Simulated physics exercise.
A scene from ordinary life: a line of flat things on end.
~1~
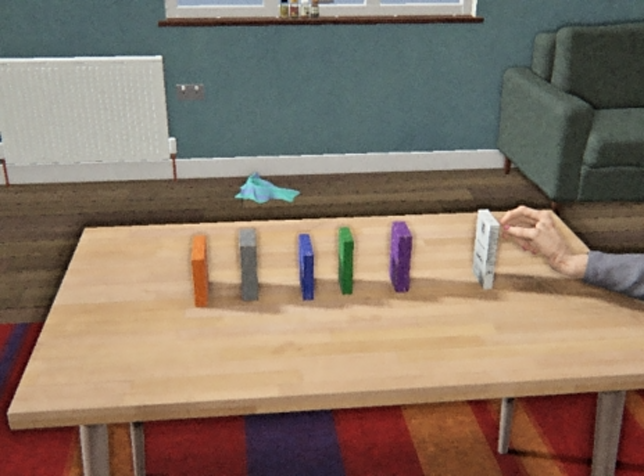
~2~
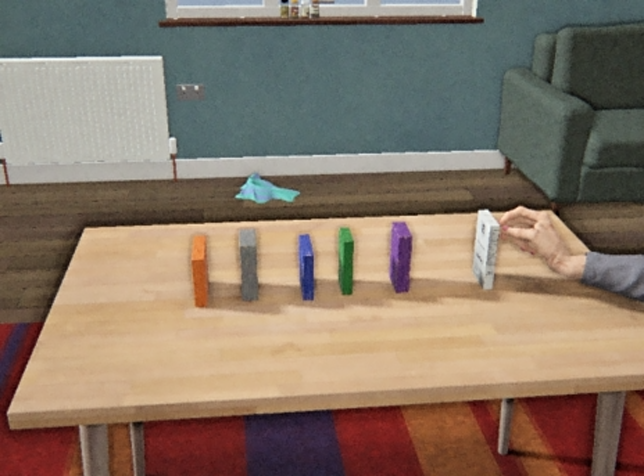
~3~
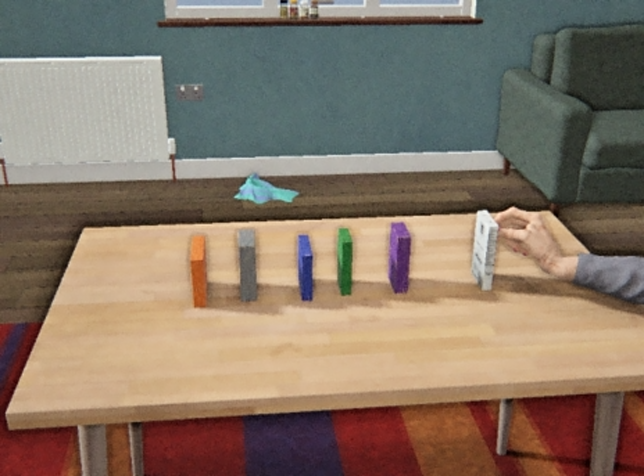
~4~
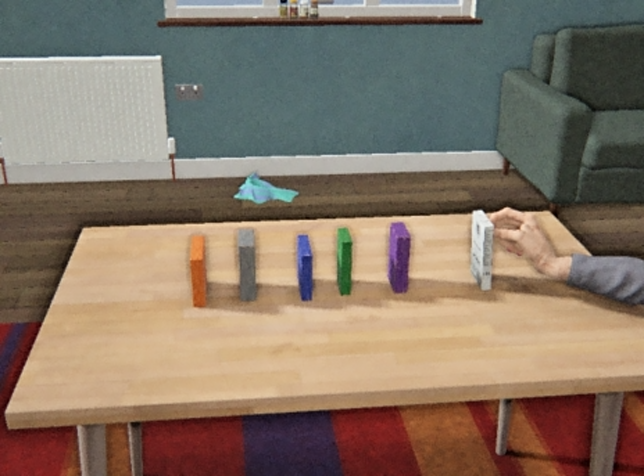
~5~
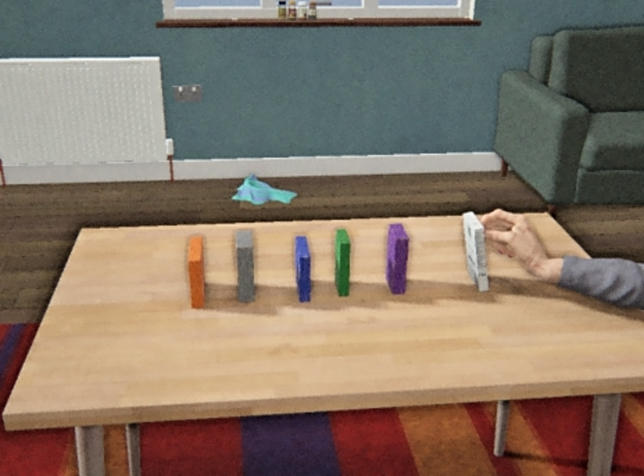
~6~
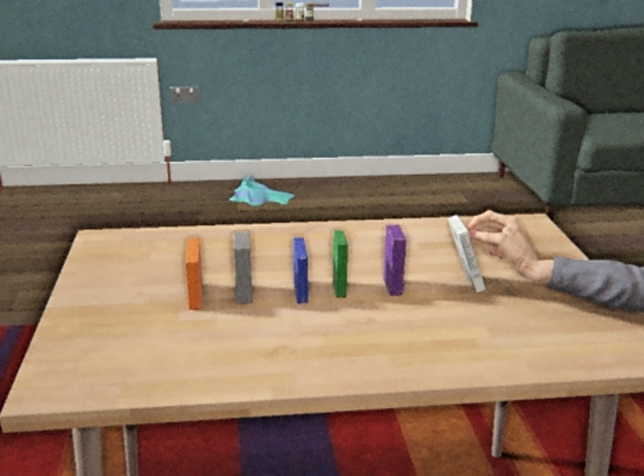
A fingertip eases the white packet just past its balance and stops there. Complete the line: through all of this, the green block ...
It holds its ground.
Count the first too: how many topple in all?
Total: 1.
Then, 0.20 s on from there, white packet 89° over.
Then, 0.30 s on from there, white packet 85° over.
Then, 0.70 s on from there, white packet 90° over.
In the end, all 4 unmoved. At the end, from the last picture's camera, green block near (340, 264).
